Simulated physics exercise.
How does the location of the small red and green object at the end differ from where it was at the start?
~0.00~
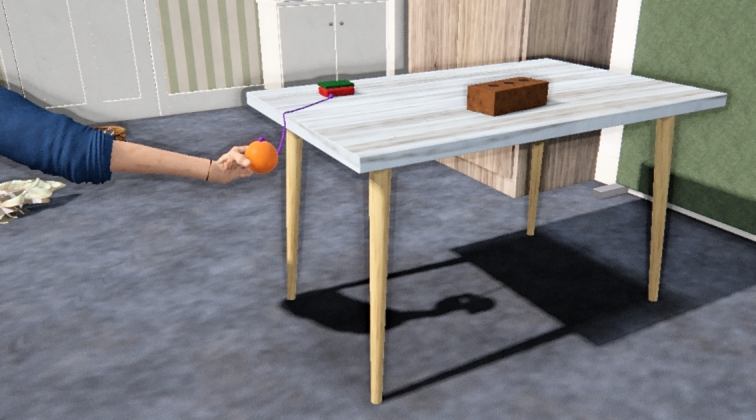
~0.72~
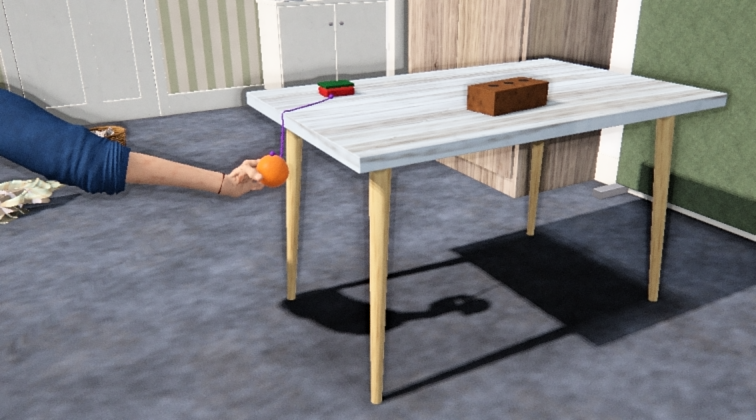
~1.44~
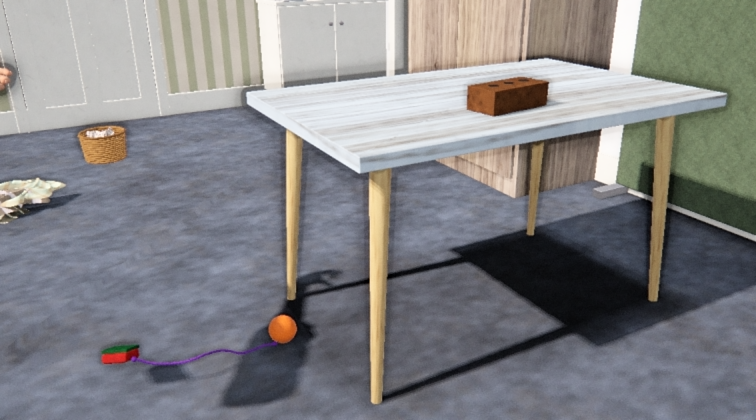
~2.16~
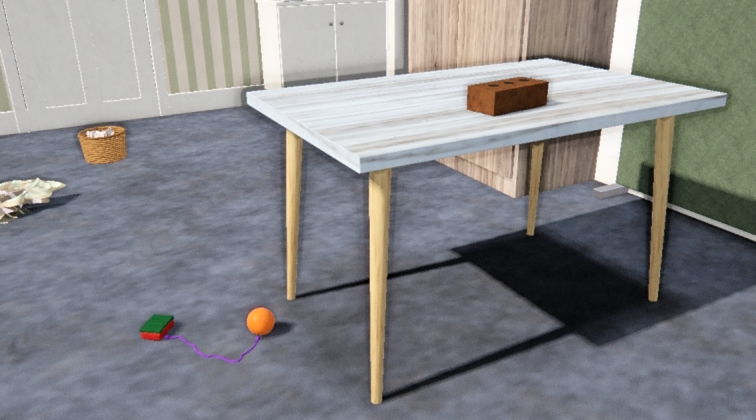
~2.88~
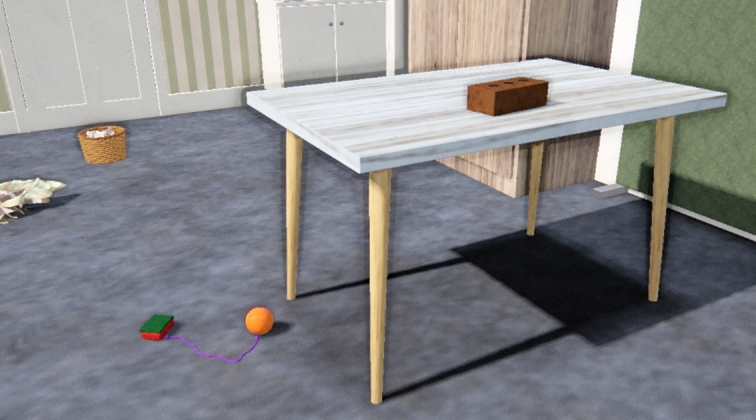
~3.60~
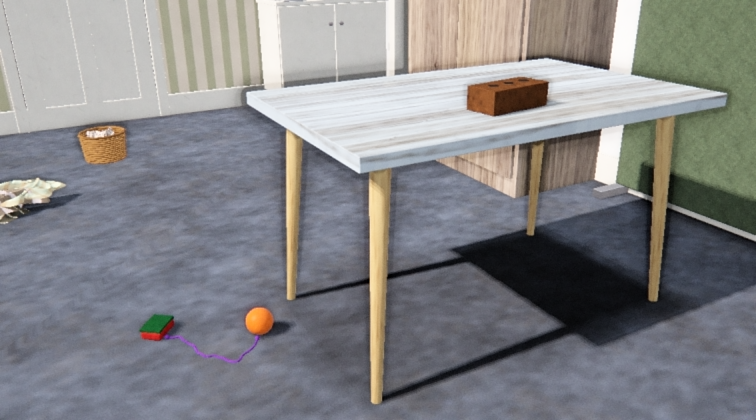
At the start it sits on top of the table near the left end, but at the end it lies on the floor to the left of the table, with the orange to its right.
